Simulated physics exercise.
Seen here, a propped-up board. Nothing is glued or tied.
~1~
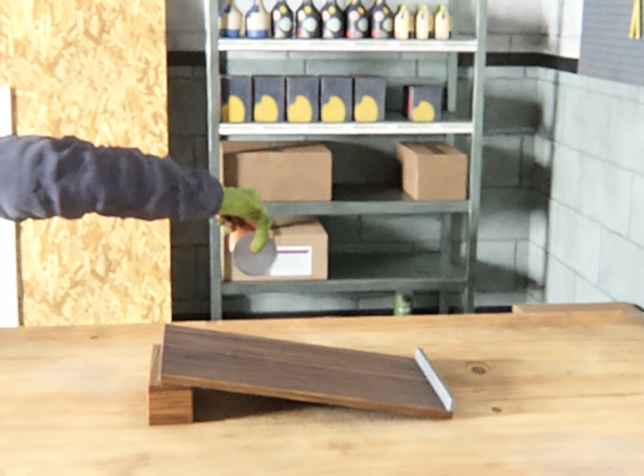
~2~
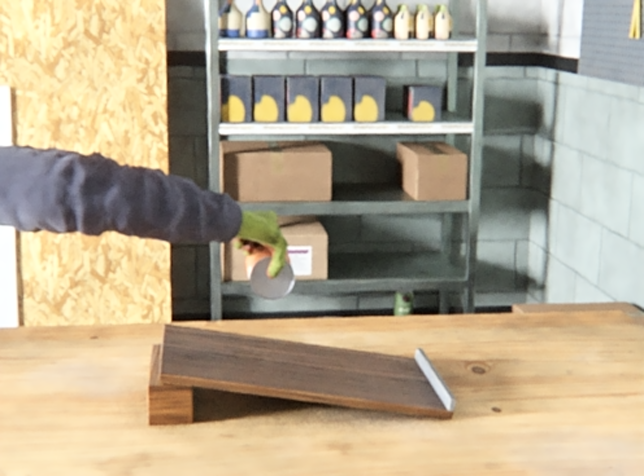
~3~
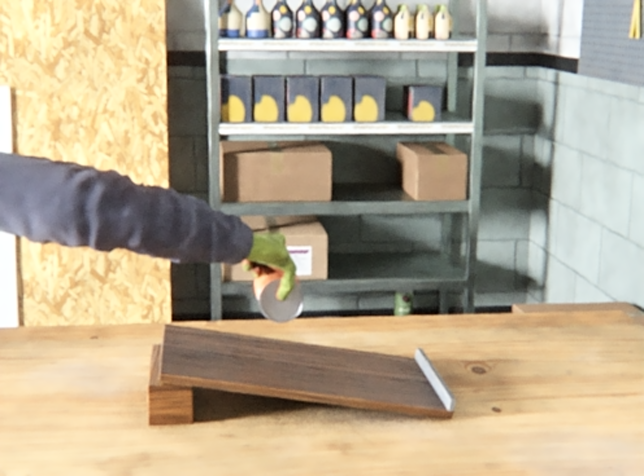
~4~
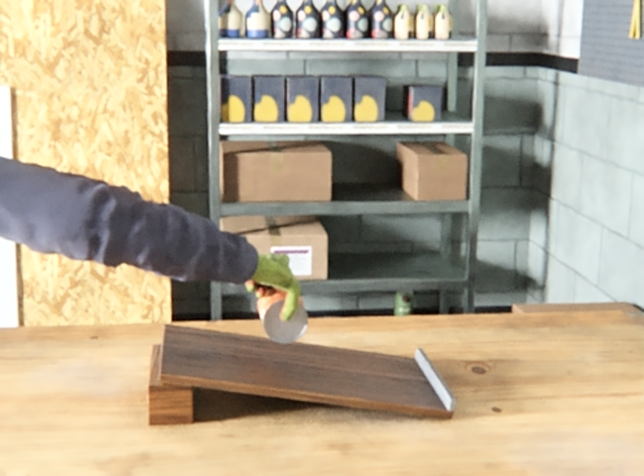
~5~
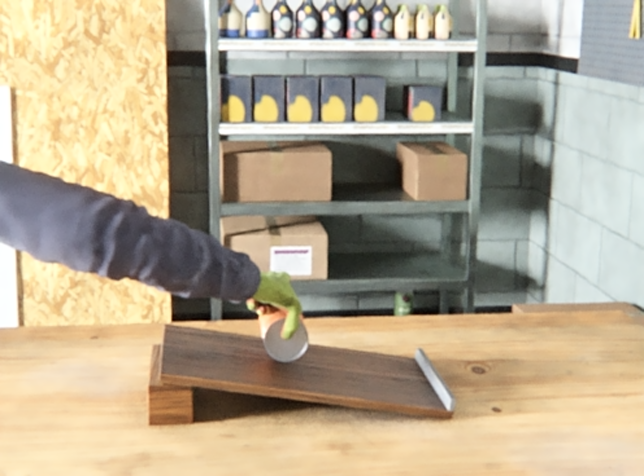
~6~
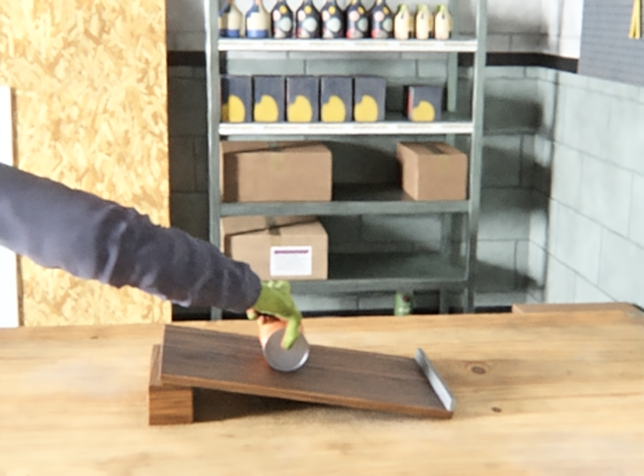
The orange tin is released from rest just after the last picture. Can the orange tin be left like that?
Here the orange tin runs down the board.
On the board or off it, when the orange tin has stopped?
It is still on the board.
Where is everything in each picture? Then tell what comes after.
The first picture shows still above its spot; orange tin (253, 248).
The second picture shows still above its spot; orange tin (270, 271).
The third picture shows still above its spot; orange tin (279, 293).
The fourth picture shows still above its spot; orange tin (283, 313).
The fifth picture shows still above its spot; orange tin (284, 331).
The sixth picture shows set down, still held; orange tin (284, 341).
Then, 0.40 s later than the last frame, orange tin moved a little near (310, 344).
Then, 0.60 s later than the last frame, orange tin moved well along near (355, 350).
Then, 0.80 s later than the last frame, orange tin moved well along near (418, 356).
Then, 1.00 s later than the last frame, orange tin moved well along near (413, 358).
When it is over, moved from the start, orange tin. End places, in pixels of the last picture, orange tin near (416, 359). The orange tin goes downhill.
